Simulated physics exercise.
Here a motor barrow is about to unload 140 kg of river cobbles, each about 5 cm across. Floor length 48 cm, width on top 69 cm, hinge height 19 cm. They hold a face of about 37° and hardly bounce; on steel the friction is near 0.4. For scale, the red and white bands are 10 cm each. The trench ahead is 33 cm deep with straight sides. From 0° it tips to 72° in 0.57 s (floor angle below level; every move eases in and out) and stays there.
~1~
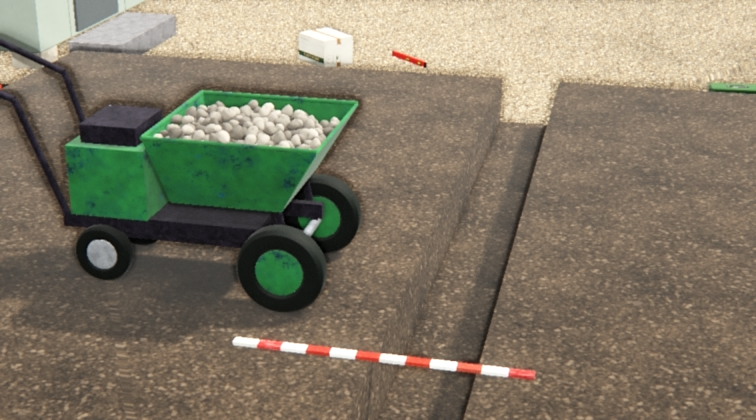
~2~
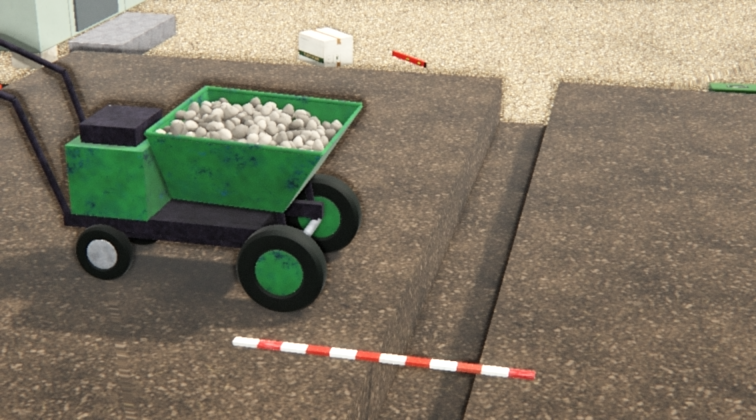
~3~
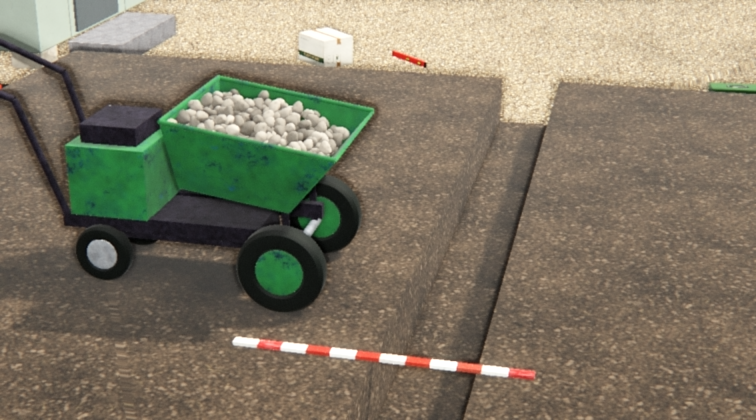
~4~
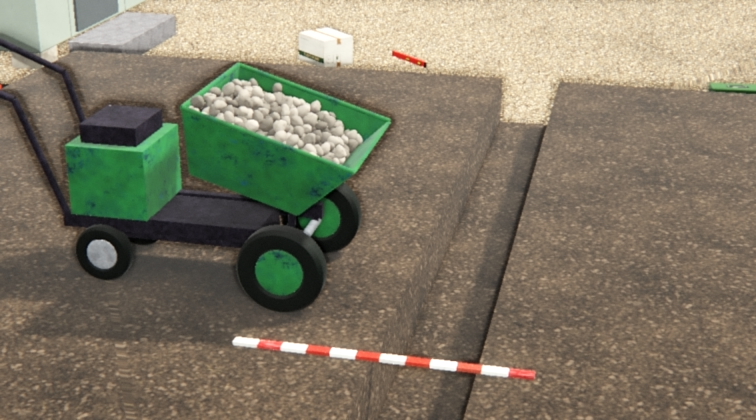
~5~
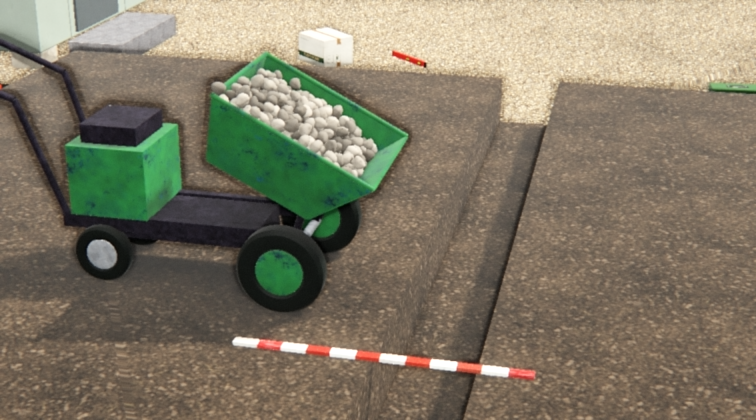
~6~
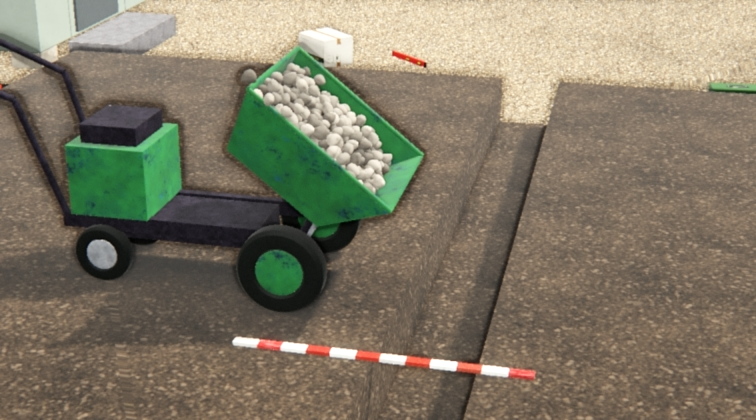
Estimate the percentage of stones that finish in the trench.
Some 67 per cent of it.
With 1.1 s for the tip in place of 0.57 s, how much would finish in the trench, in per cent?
Then about 90 per cent.
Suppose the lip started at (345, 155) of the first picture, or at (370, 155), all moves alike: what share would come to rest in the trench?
About 45 and 25 per cent.
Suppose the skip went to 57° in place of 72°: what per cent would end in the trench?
In that case some 35 per cent.
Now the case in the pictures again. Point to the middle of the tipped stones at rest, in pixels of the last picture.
Near (475, 344).
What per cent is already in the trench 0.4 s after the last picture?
About 30 per cent by then.
Then, 0.1 s after the last picture the floor is at 61°, 100 % in the skip; the foremost stones are at (416, 211).
Then, 0.4 s after the last picture the floor is at 72°, 62 % in the skip, 31 % in the trench, 7 % past the trench; the foremost stones are at (516, 295).
Then, 0.7 s after the last picture the floor is at 72°, 19 % in the skip, 48 % in the trench, 33 % past the trench; the foremost stones are at (726, 318).
Then, 2.7 s after the last picture the floor is at 72°, 0 % in the skip, 67 % in the trench, 33 % past the trench; the foremost stones are past the picture's edge.
